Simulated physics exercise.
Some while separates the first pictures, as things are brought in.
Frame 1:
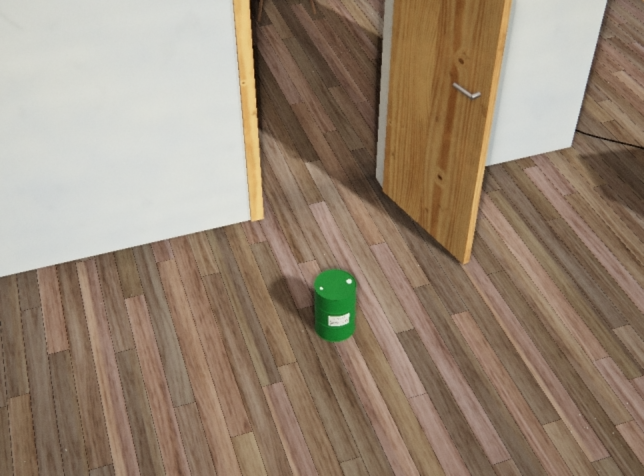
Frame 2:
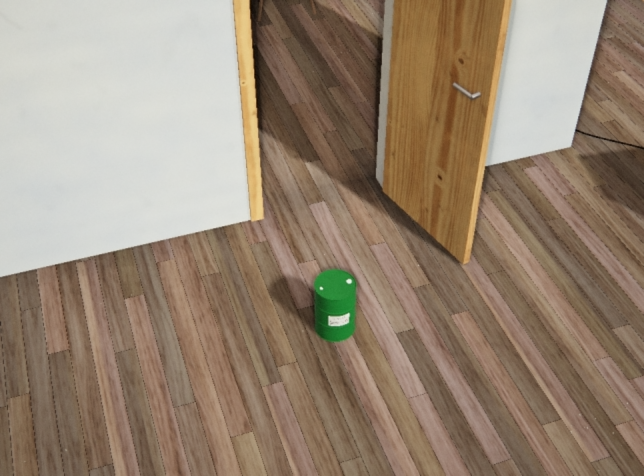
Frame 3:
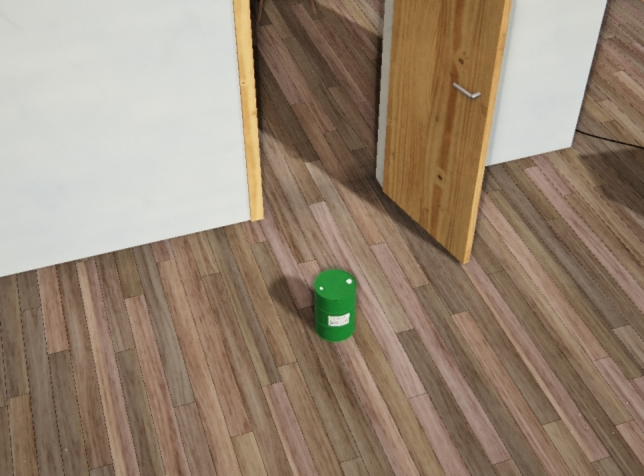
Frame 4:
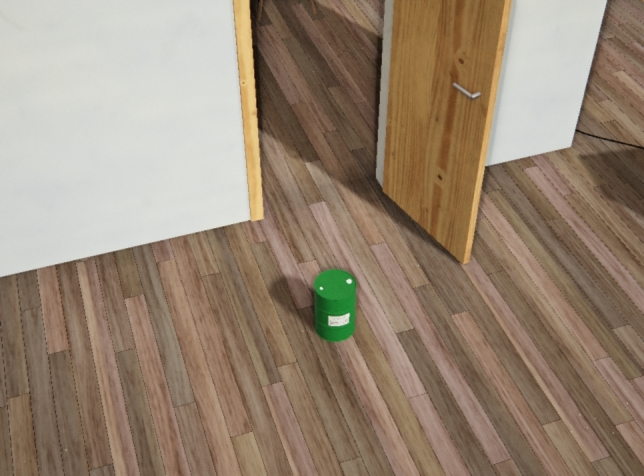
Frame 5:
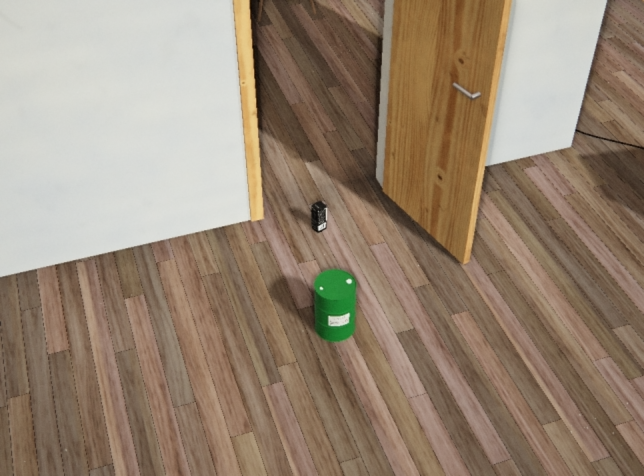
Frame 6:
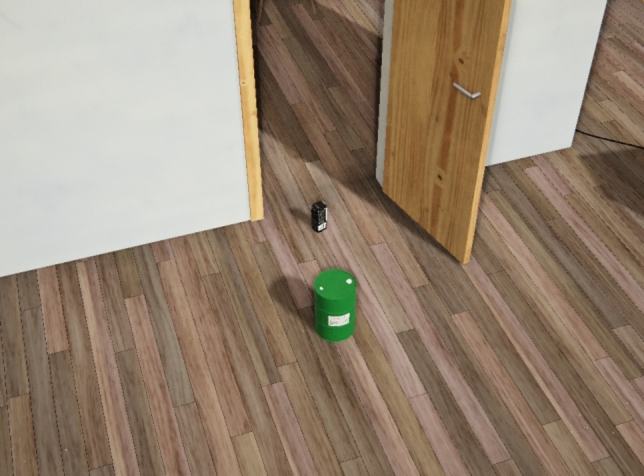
A wooden door stood wide open and still, with a green canister on the wood floor in front of it; later a small black object appeared behind the canister, and nothing else moved.
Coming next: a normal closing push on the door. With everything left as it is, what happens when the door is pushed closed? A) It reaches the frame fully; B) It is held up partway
The answer is A.
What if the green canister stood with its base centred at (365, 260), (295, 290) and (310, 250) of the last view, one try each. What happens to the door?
The door is obstructed in the first try, meets the jamb in the second and is obstructed in the third.
Then, 1.00 s later than the last frame, door 67° open.
Then, 1.80 s later than the last frame, door 17° open; black carton moved about its own width near (309, 210).
Then, 2.10 s later than the last frame, door 0° open; black carton moved well along near (295, 193).
When it is over, door 0° open; lying over on the floor, black carton; green canister as before. End places, in pixels of the last picture, black carton near (283, 188).
